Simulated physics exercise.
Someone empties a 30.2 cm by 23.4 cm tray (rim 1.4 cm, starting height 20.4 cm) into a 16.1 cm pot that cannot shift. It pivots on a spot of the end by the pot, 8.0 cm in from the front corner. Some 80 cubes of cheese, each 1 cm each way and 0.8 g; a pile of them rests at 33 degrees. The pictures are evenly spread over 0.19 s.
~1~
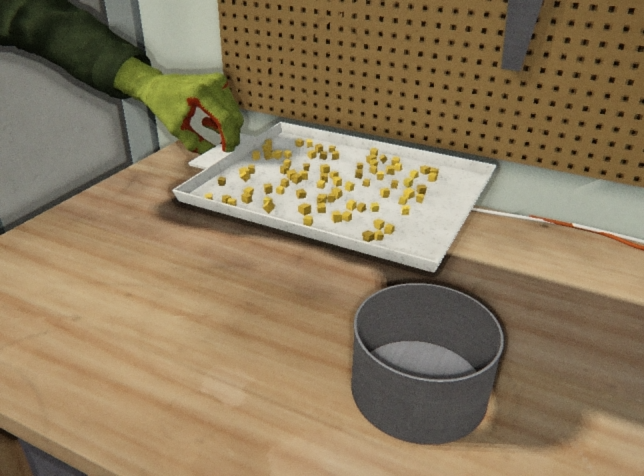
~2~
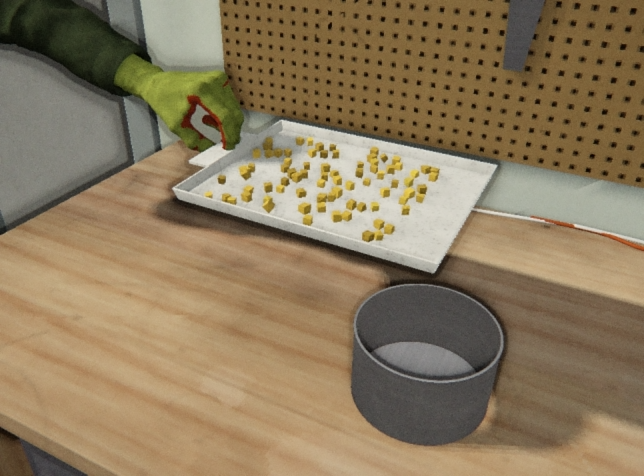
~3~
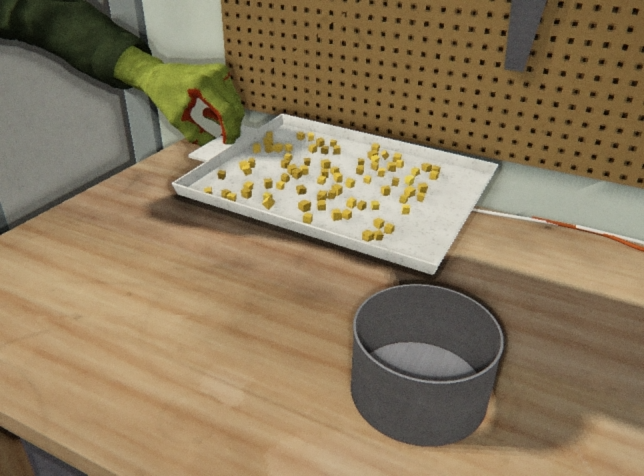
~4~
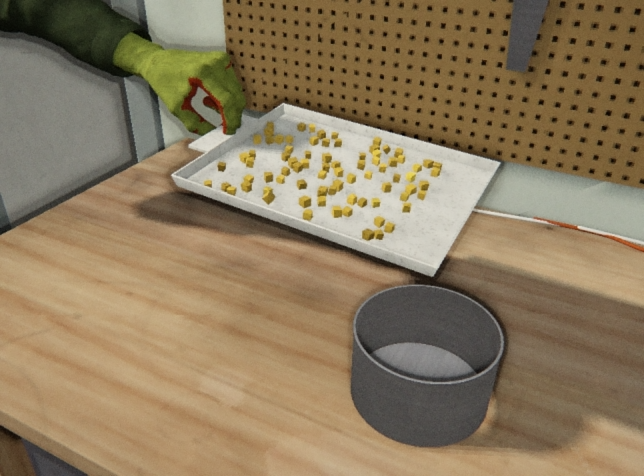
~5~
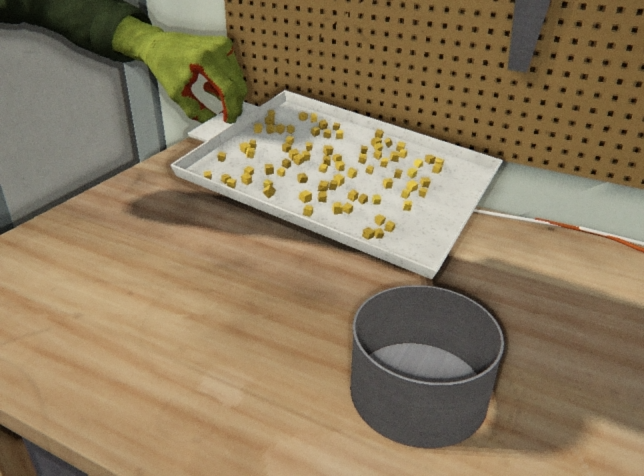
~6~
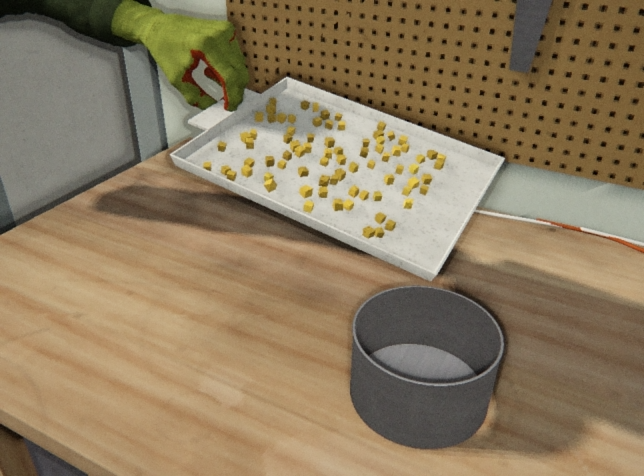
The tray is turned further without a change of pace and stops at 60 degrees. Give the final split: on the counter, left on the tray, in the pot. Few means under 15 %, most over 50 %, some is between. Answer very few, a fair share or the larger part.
Counter: A fair share, tray: A fair share, pot: A fair share.
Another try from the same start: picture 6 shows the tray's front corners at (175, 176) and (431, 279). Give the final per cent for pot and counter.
Pot 30, counter 35.
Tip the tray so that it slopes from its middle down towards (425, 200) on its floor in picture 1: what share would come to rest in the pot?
About 5 per cent.
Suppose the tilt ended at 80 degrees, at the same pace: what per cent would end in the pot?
In that case some 40 per cent.
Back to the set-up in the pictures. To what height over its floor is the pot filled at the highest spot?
Some 1.0 cm.
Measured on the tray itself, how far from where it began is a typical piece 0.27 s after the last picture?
Some 0 cm.
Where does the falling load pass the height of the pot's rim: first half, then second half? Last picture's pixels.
At about (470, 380), then at (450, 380).
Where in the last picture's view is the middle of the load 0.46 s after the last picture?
Around (405, 156).
Then, 0.27 s after the last picture, tilt 35 degrees; the tray holds 100 %, the pot 0 %.
Then, 0.46 s after the last picture, tilt 52 degrees; the tray holds 100 %, the pot 0 %.
Then, 0.76 s after the last picture, tilt 60 degrees; the tray holds 30 %, the pot 20 %.
In the end, counter 45 %, tray 25 %, pot 35 %.
